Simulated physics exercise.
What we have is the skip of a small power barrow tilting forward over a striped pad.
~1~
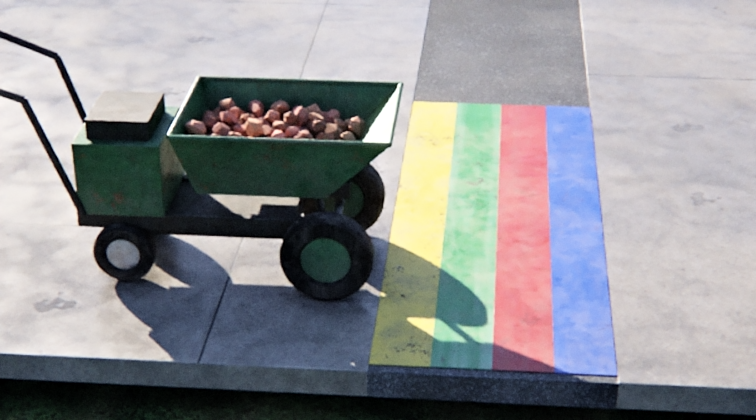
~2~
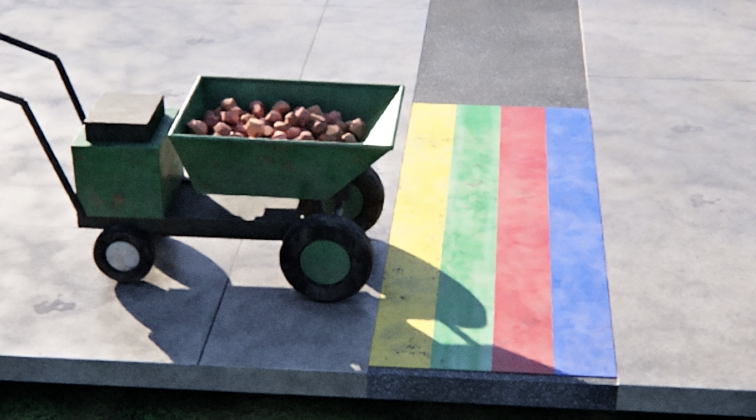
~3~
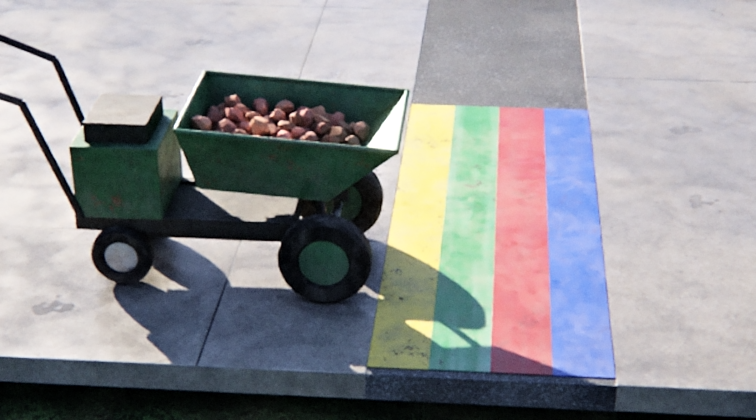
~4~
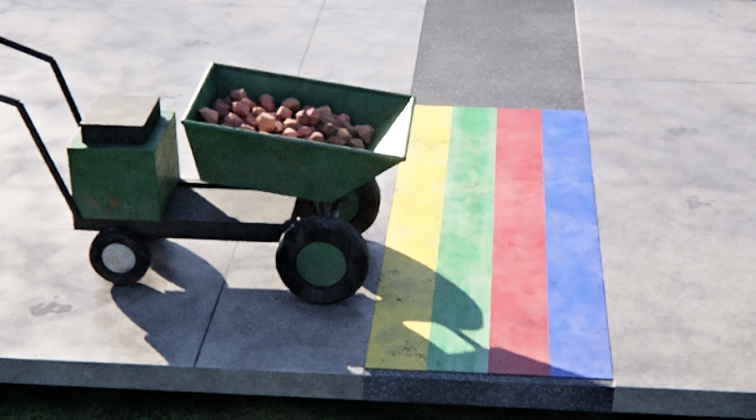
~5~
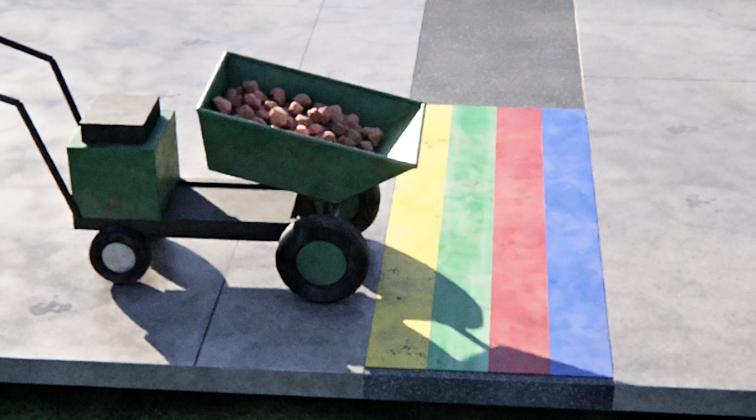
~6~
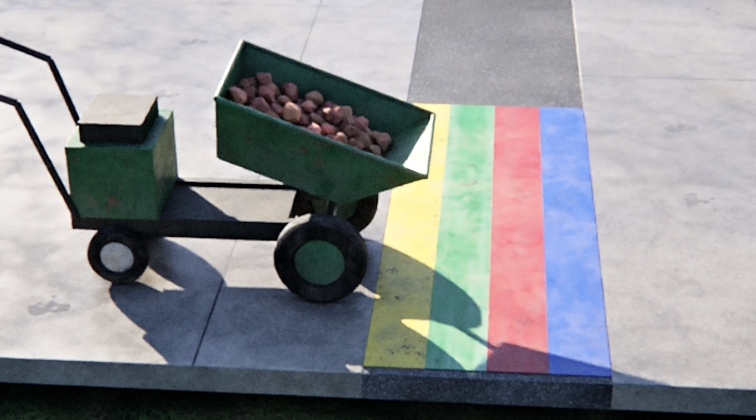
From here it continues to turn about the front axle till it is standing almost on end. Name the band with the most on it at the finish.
The red one.
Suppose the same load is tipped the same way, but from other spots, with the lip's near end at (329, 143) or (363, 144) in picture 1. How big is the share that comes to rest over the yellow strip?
10 % for the first, 0 % for the second.
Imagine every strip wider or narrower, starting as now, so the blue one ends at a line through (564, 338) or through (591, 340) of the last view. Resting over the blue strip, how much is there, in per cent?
20 and 20 percent, roughly.
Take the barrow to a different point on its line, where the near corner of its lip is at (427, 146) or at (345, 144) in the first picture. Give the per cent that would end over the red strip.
About 30 per cent, then about 20 per cent.
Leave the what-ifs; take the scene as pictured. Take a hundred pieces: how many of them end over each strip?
In per cent, approximately: Yellow 0, green 10, red 35, blue 15.
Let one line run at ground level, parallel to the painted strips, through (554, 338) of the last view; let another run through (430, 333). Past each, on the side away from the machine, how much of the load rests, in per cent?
First 20 in a hundred, second 70 in a hundred.
Shortly afterwards, skip tipped steeply; the whole lot in the skip.
Next, skip tipped right over; near two thirds in the skip; a little over the green strip; near a quarter over the red strip; only a few over the blue strip.
Some moments later, skip tipped right over; near a third in the skip; a little over the green strip; near a third over the red strip; a little over the blue strip; a little off the paint.
In the end, skip tipped right over; near a third in the skip; none at all over the yellow strip; a little over the green strip; near a third over the red strip; a little over the blue strip; a little off the paint.
